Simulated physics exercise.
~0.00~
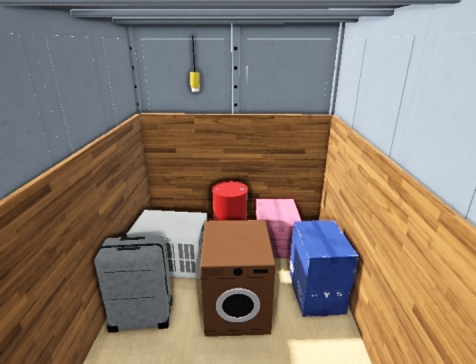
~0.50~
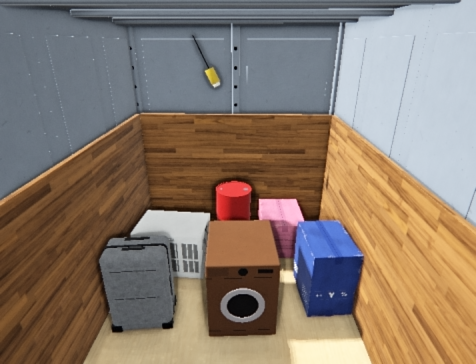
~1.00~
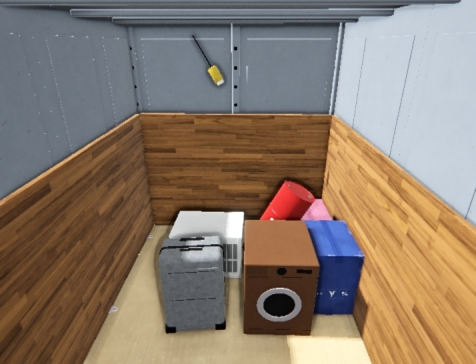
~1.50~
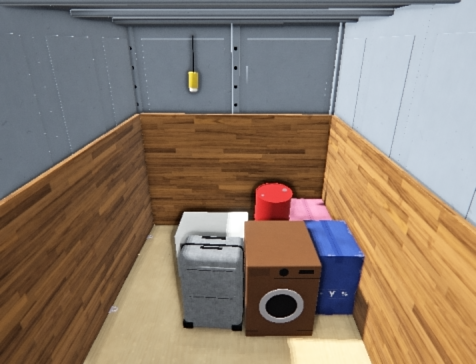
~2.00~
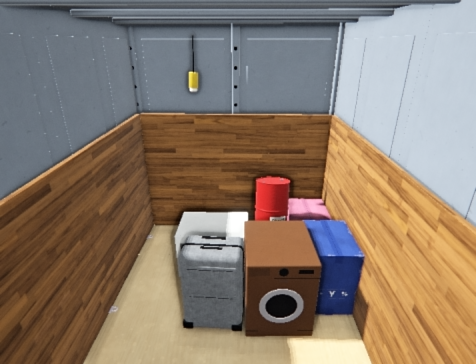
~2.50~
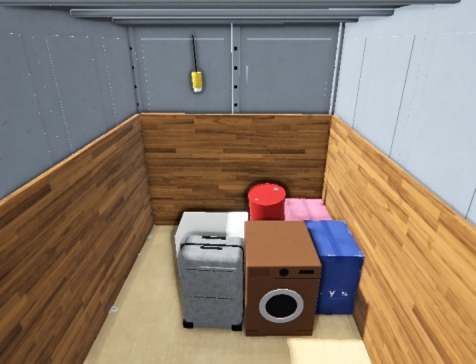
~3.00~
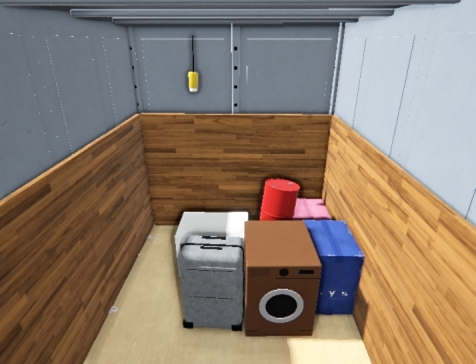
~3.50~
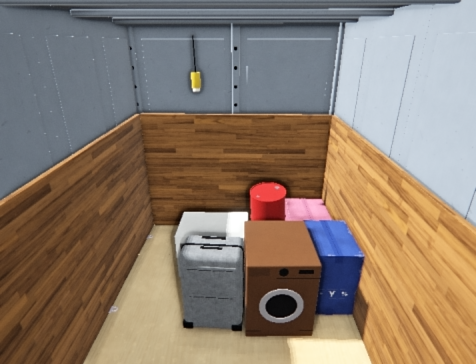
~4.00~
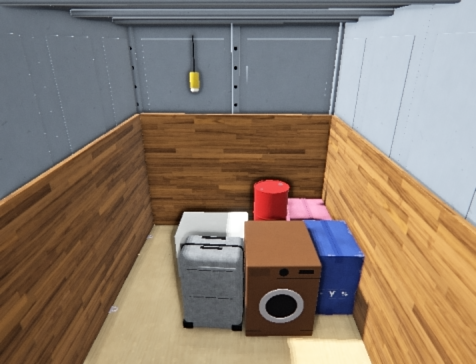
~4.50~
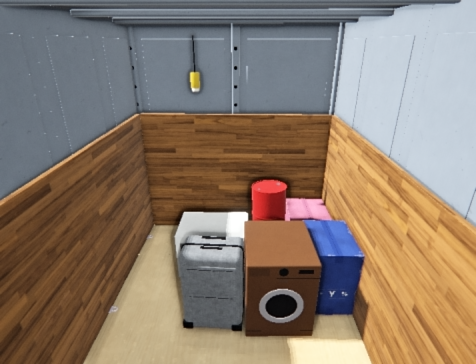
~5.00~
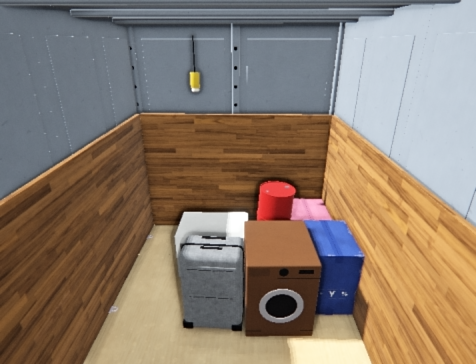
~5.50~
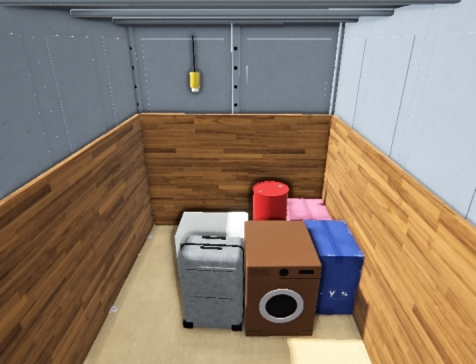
The grey case, white chest, brown appliance, red drum and pink box slid right inside a wood-lined van, bunching beside the blue box, while the drum tipped, straightened and wobbled before settling upright behind the appliance, with the left side left empty.
